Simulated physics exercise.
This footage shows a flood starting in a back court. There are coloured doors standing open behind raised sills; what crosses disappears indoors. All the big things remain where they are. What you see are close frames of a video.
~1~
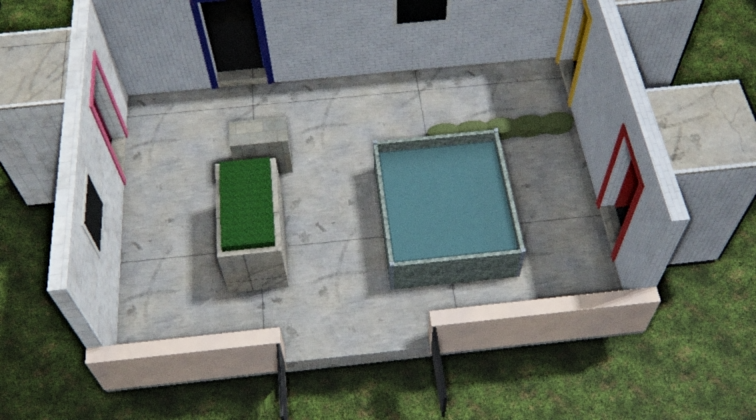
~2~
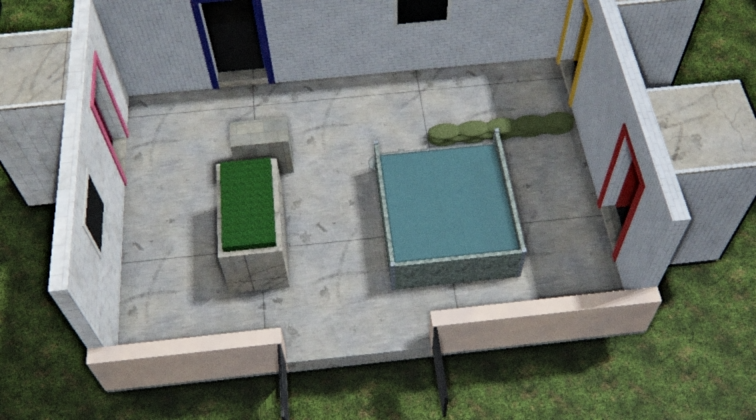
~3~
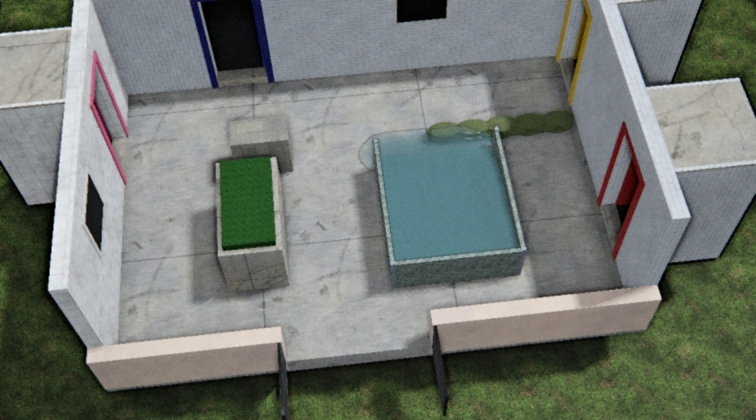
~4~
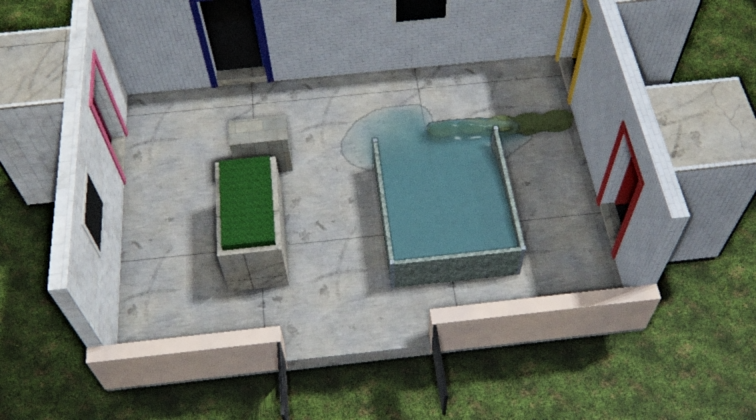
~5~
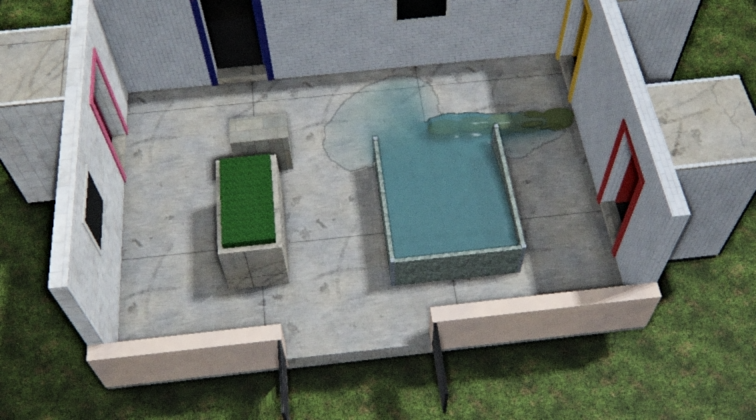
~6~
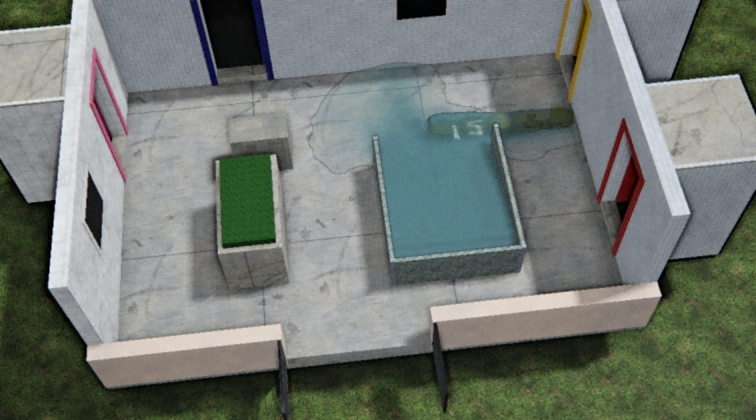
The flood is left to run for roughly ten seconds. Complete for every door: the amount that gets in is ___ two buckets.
Yellow door: More than; blue door: At most; red door: At most; pink door: More than.
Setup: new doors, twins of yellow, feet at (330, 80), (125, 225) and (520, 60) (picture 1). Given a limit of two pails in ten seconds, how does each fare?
First crosses the line, second stays short of it, third crosses the line.
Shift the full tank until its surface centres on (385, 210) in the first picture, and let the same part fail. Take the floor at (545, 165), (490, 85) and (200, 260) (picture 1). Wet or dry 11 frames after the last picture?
Going through them in that order: Waterlogged, waterlogged and still bare.
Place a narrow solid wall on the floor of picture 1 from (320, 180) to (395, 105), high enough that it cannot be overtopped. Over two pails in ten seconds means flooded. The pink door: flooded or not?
The pink door falls short.
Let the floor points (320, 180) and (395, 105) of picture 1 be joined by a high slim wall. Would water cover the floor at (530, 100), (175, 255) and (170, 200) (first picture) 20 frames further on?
Results in order: Swamped / bone-dry / bone-dry.
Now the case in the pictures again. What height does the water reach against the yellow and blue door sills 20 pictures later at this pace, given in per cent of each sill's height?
In turn 180 and 70 per cent.
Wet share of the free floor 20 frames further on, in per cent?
That's roughly 55 per cent.
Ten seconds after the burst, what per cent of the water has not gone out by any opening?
Estimate: 88 per cent.
A moment on, water covers 30 % of the floor; the yellow door not reached, the blue door not reached, the red door not reached, the pink door not reached.
Next, water covers 40 % of the floor; the yellow door wet at the sill, nothing in, the blue door wet at the sill, nothing in, the red door wet at the sill, nothing in, the pink door not reached.
Then, water covers 55 % of the floor; the yellow door over two buckets in, the blue door wet at the sill, nothing in, the red door wet at the sill, nothing in, the pink door over two buckets in.
Later, water covers 80 % of the floor; the yellow door far over two buckets in, the blue door wet at the sill, nothing in, the red door wet at the sill, nothing in, the pink door far over two buckets in.
In the end, water covers 95 % of the floor; the yellow door far over two buckets in, the blue door wet at the sill, nothing in, the red door under two buckets in, the pink door far over two buckets in.
